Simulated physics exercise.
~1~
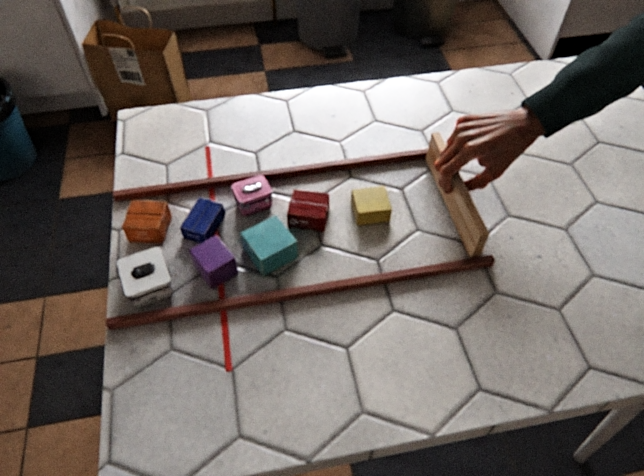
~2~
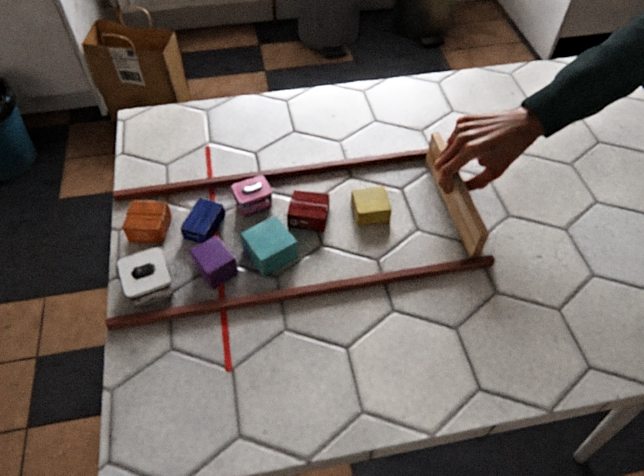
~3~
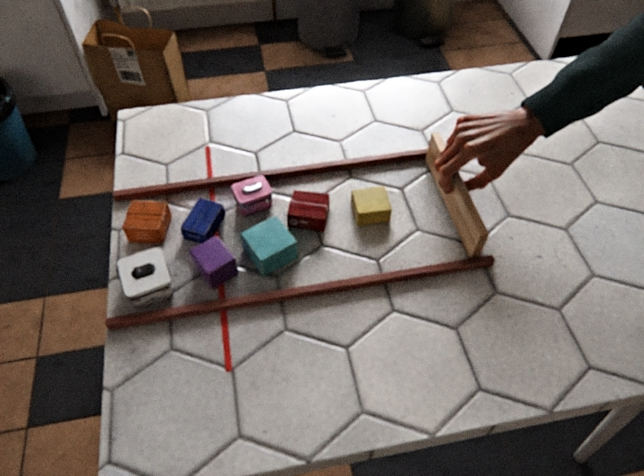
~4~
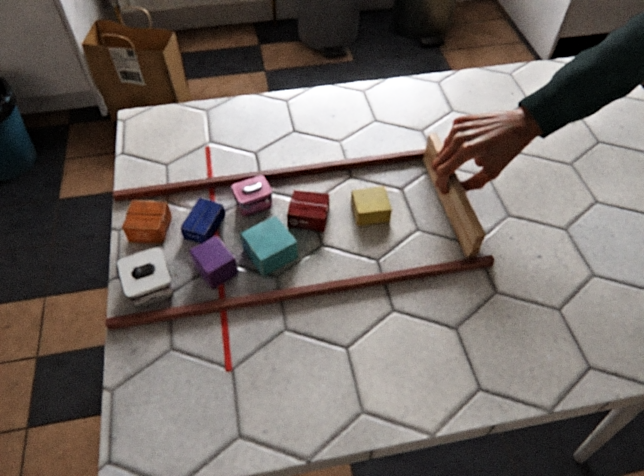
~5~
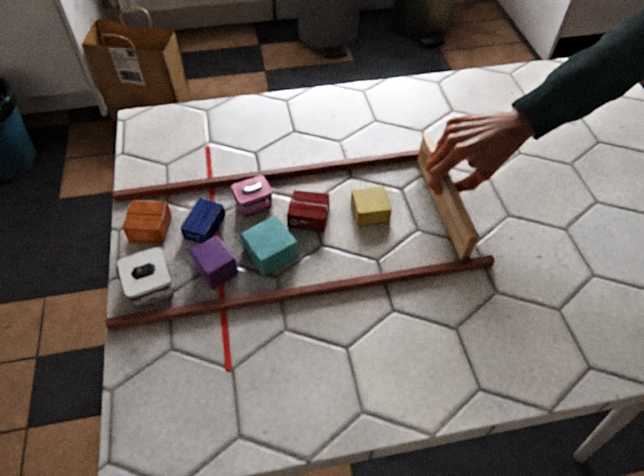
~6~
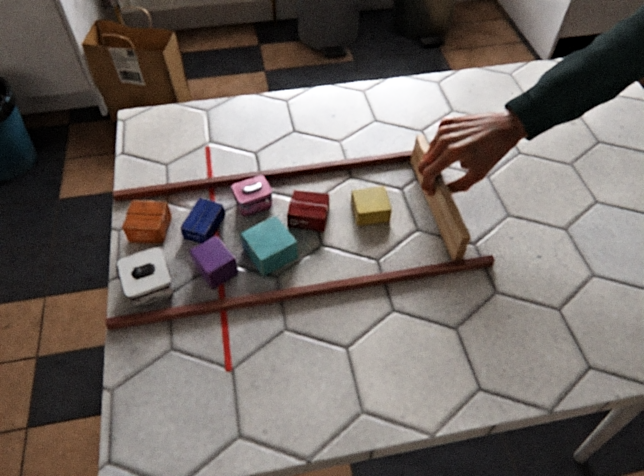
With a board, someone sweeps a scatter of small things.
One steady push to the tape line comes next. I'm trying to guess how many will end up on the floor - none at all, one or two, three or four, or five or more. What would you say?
So the count of drops is a mere one or two.
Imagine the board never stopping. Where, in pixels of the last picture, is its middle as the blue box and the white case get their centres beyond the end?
Roughly at (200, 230) and roughly at (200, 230).
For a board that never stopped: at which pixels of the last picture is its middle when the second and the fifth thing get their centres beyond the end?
Pixels, in order: Around (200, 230), around (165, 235).
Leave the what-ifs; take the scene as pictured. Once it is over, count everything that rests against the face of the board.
Count recorded: 3.
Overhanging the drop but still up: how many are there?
Count of overhanging things: 1.
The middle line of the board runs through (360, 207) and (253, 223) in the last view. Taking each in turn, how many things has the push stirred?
So 2, and at the other place 7.
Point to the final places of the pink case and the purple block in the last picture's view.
I'd put one close to (195, 198) and the other close to (159, 278).
Early on, none off yet; white case at rest near (147, 278); orange box at rest near (148, 222); blue box at rest near (203, 221).
Finally, the number that fall off is one or two; lost, orange box.
